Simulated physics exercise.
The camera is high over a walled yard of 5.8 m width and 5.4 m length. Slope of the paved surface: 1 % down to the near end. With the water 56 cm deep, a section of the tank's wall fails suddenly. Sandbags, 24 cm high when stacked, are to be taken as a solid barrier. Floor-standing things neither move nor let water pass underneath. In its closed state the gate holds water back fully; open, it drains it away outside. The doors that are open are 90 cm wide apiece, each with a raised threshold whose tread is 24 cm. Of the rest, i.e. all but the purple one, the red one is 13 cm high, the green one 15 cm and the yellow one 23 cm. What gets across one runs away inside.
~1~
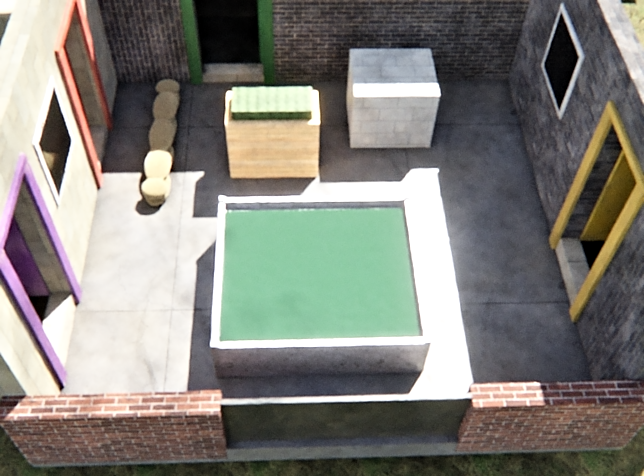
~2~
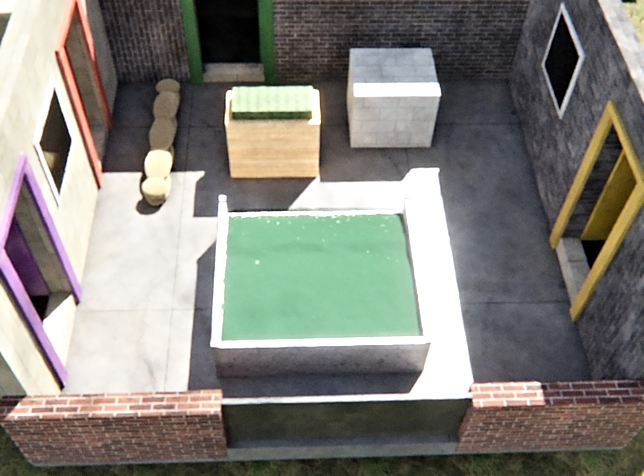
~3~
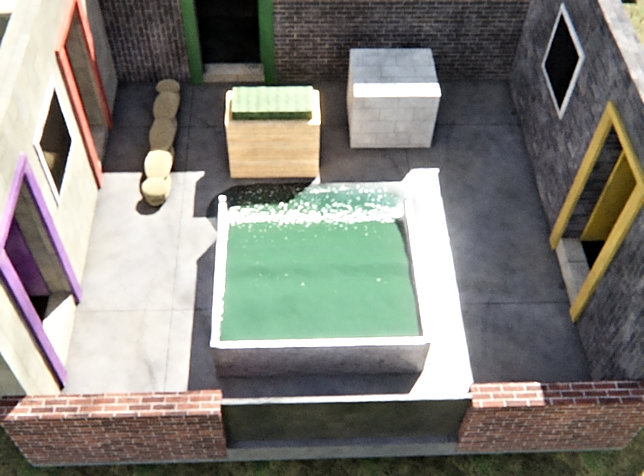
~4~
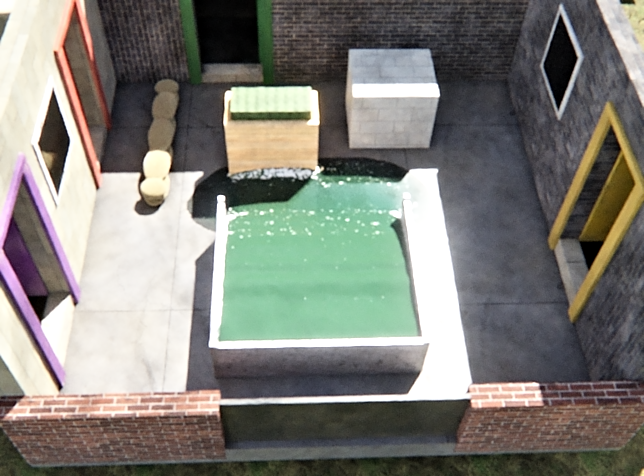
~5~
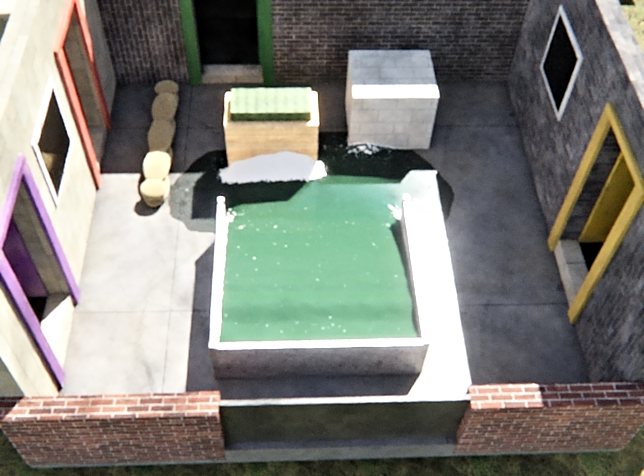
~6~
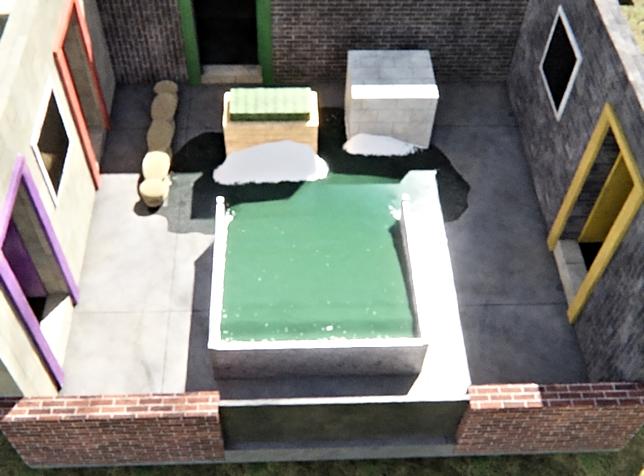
Green water pours out the far side of a tank and spreads around two blocks.
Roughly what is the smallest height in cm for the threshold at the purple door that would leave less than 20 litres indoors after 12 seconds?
Close to 9 cm.
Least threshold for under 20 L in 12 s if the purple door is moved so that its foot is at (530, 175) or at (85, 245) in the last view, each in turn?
First place around 20 cm, second around 8.5 cm.
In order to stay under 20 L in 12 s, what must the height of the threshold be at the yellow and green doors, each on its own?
About 6.0 cm at yellow and 14.0 cm at green.
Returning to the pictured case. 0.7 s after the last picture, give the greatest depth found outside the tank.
About 39 cm.
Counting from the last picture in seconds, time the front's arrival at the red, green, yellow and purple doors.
So red sees it at 1.6 s, green at 0.8 s, yellow at 1.6 s and purple at 1.6 s.
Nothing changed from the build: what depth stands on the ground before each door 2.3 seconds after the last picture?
Centimetres: Red = 3, green = 18, yellow = 9, purple = 7.
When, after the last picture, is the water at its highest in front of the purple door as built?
Crest at t of about 8.5 s.
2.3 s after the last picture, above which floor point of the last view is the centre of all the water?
About (329, 204).
Then, 0.7 s after the last picture water covers 25 % of the floor, deepest (39 cm) near (277, 182); it has not reached the purple door.
Then, 2.3 s after the last picture water covers 60 % of the floor, deepest (26 cm) near (506, 89); 7 cm at the purple door, 0 litres in over its 25 cm threshold.
Then, 11.3 s after the last picture water covers 95 % of the floor, deepest (14 cm) near (364, 424); 11 cm at the purple door, 0 litres in over its 25 cm threshold.
At the purple door as built, the water peaked near 15 cm, 8.7 s after the last picture.
With a threshold of 8 cm, 27 litres would have come in within the 12 s; with 11 cm, 9 litres. So under 20 litres takes about 9 cm.
